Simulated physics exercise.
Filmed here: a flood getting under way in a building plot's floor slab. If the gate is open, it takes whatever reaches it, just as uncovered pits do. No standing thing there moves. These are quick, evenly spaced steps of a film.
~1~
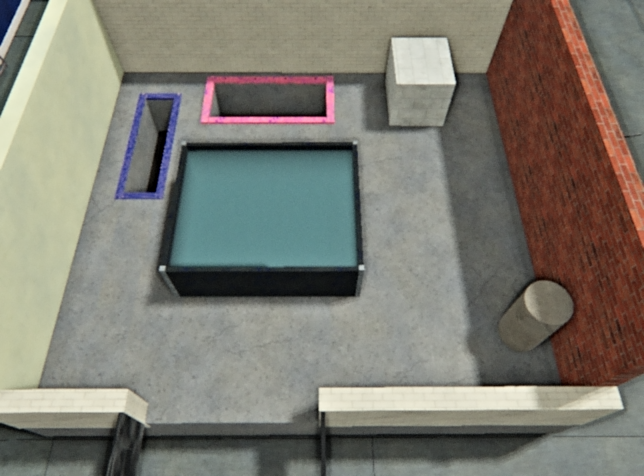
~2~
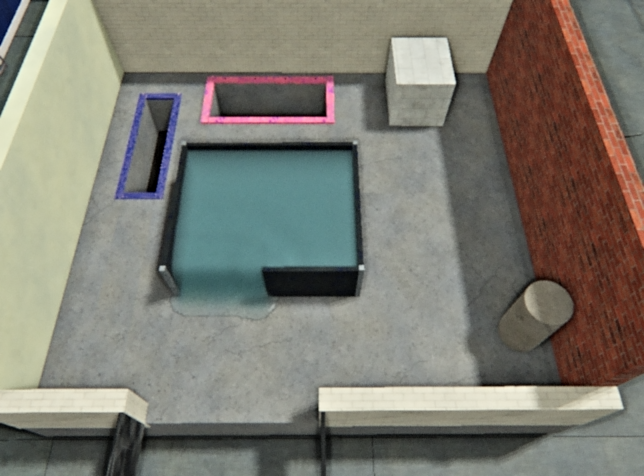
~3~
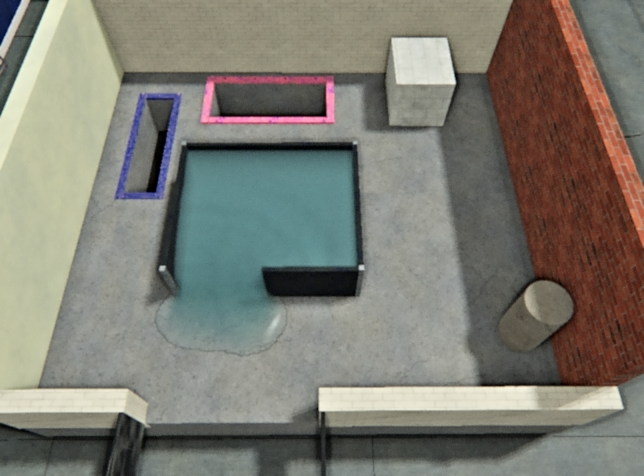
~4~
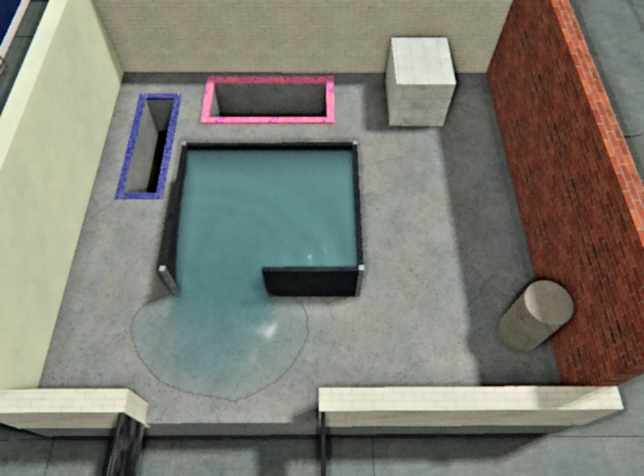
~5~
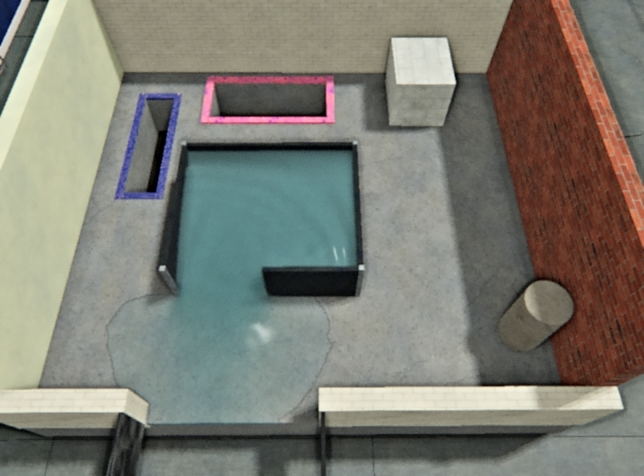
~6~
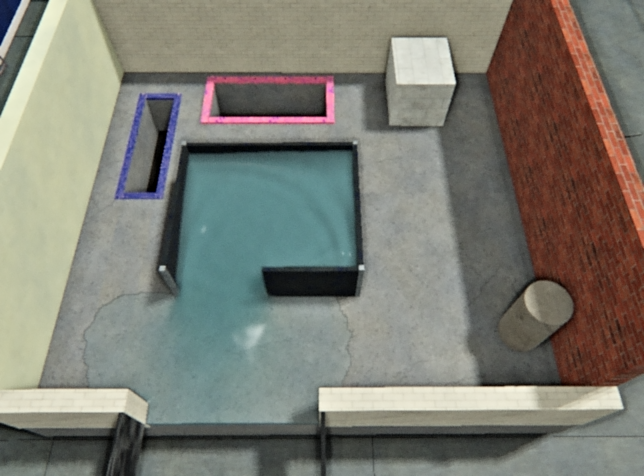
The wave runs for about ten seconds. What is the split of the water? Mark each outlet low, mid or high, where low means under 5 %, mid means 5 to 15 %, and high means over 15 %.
Marks - gate: High, pink pit: Low, blue pit: Mid.
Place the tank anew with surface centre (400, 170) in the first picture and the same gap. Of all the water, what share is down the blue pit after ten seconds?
The blue pit gets 2 per cent.
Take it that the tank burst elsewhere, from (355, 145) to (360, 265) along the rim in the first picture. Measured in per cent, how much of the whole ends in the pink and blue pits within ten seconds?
Result - pink: 8 %; blue: 14 %.
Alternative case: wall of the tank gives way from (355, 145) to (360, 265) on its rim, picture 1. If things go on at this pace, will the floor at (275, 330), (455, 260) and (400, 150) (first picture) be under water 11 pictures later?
Going point by point: Left unwetted, waterlogged, waterlogged.
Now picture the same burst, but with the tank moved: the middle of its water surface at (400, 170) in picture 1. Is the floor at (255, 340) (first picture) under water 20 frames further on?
Outcome noted: Waterlogged.
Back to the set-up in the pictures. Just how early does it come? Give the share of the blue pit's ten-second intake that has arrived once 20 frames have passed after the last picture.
Around 10 in a hundred.
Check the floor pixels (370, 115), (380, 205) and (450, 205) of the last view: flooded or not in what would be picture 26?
Taking them as listed, I'd call them high and dry, high and dry and high and dry.
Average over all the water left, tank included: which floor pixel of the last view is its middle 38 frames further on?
I'd put my finger on (232, 250).
A moment on, water covers 15 % of the floor; the gate 11 %, the pink pit 0 %, the blue pit 0 %.
Next, water covers 25 % of the floor; the gate 23 %, the pink pit 0 %, the blue pit 0 %.
Then, water covers 35 % of the floor; the gate 37 %, the pink pit 0 %, the blue pit 1 %.
Later, water covers 45 % of the floor; the gate 51 %, the pink pit 0 %, the blue pit 5 %.
In the end, water covers 45 % of the floor; the gate 61 %, the pink pit 0 %, the blue pit 10 %.
